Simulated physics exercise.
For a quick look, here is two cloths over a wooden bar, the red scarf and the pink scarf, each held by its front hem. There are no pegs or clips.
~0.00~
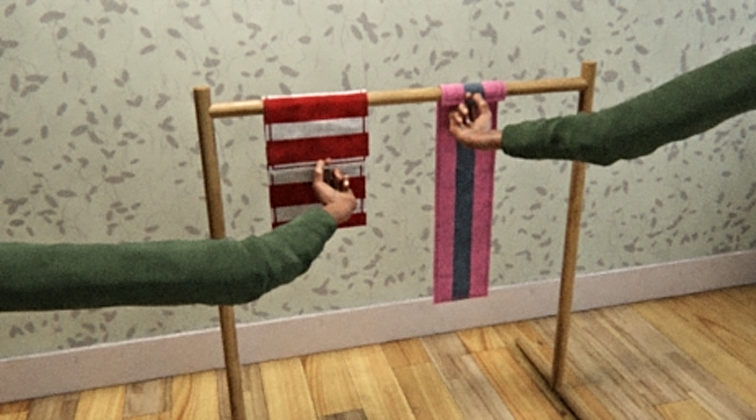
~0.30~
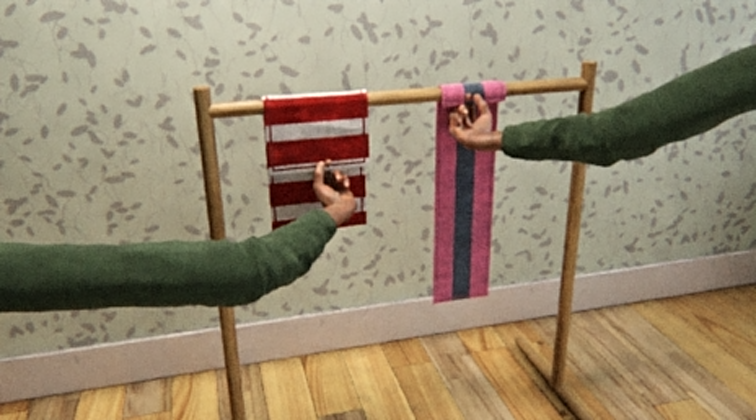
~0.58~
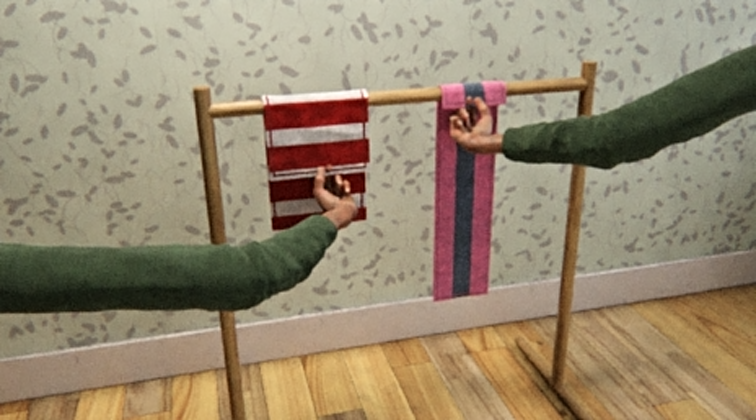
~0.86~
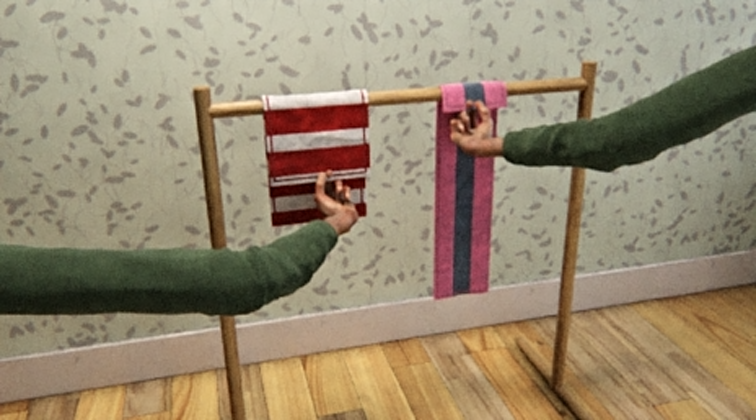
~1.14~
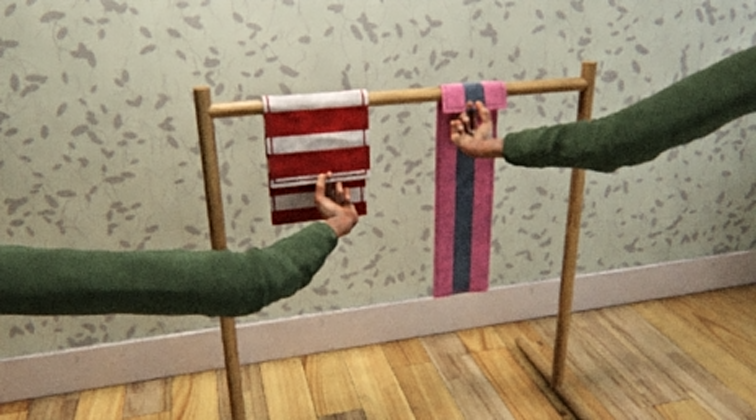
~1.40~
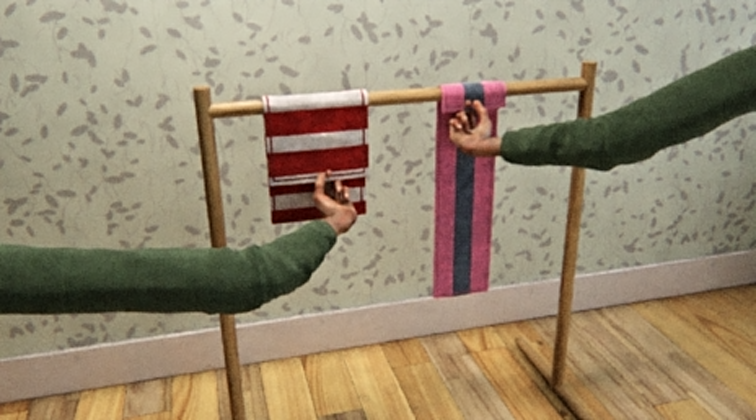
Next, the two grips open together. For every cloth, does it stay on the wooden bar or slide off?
In the end red scarf: Stays; pink scarf: Falls.
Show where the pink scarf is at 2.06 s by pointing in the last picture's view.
At that moment it should be near (458, 402) in the last picture's pixels.
After 1.78 s, red scarf as it was left; pink scarf clear of the rail and dropping near (461, 291).
After 2.06 s, red scarf as it was left; pink scarf in a heap on the floor near (458, 402).
In the end, red scarf as it was left; pink scarf in a heap on the floor near (459, 404). The red scarf keeps its place and the pink scarf slides off.
